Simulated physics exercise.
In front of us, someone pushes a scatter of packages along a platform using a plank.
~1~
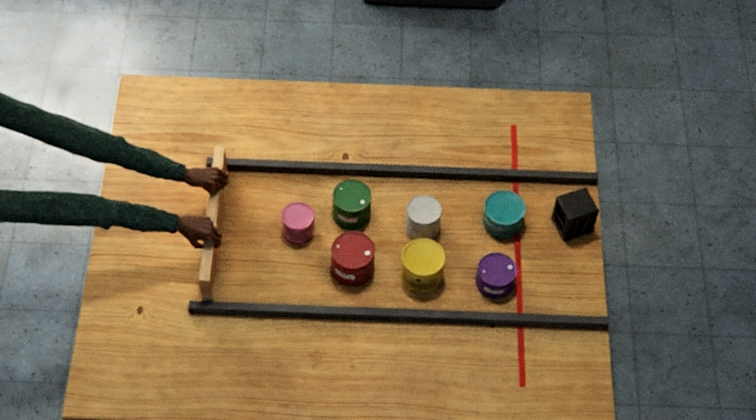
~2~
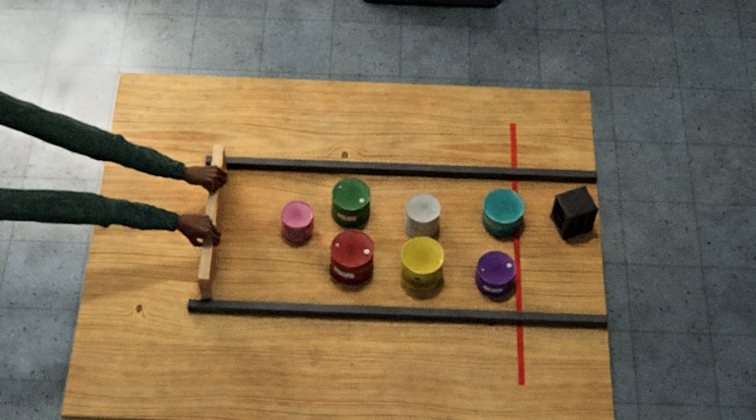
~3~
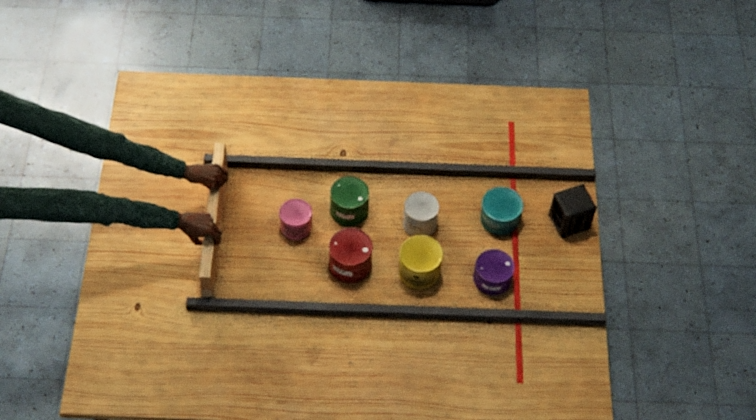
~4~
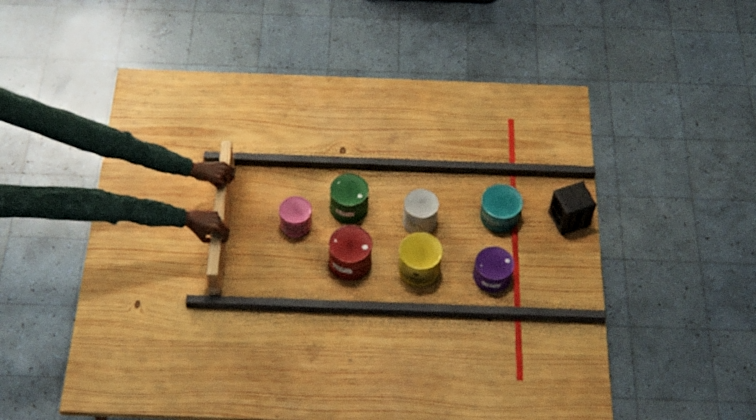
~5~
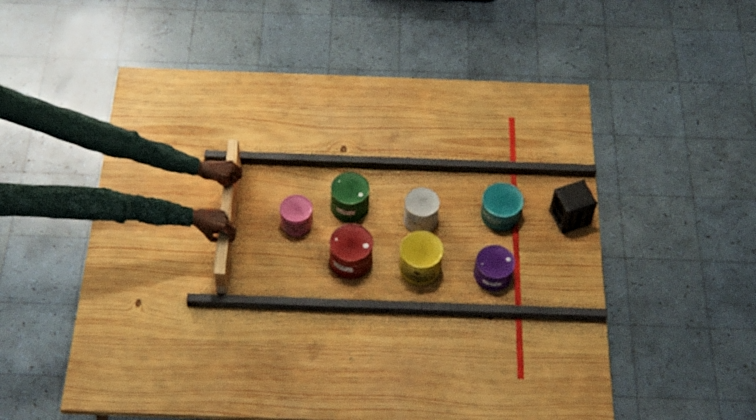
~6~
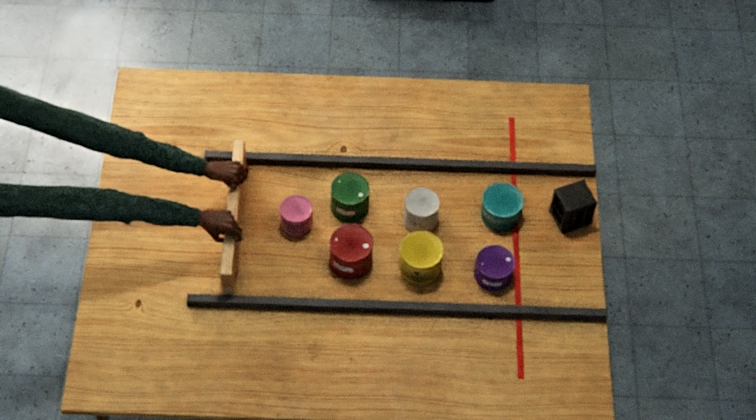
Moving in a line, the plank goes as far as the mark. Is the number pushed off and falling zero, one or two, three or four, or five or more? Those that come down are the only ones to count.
It is one or two.
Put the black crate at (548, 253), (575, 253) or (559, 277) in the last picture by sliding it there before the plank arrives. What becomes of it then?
In order of the places given, the black crate rests steady, then rests steady, then is gone.
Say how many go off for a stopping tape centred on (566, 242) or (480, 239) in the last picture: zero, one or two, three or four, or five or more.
Count per tape, in the order given: Five or more, then not one.
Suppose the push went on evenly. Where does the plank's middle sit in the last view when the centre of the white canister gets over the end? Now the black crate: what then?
White canister: (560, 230); black crate: (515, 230).
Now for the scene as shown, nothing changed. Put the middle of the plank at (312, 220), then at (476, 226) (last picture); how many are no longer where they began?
So 2, and at the other place 8.
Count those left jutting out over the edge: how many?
That adds up to 0.
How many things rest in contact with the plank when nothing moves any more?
The count in contact is 3.
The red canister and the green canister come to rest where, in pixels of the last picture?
Red canister: (540, 258); green canister: (534, 181).
Soon after, none off yet; black crate at rest near (573, 207); turquoise pail at rest near (502, 207); purple canister at rest near (494, 268).
Then, none off yet; black crate at rest near (573, 207); turquoise pail at rest near (502, 207); purple canister moved a little near (499, 269).
Further on, none off yet; black crate moved a little near (581, 207); turquoise pail moved about its own width near (541, 200); purple canister moved well along near (568, 279).
By the end, the number that fall off is one or two; fallen, purple canister and black crate.
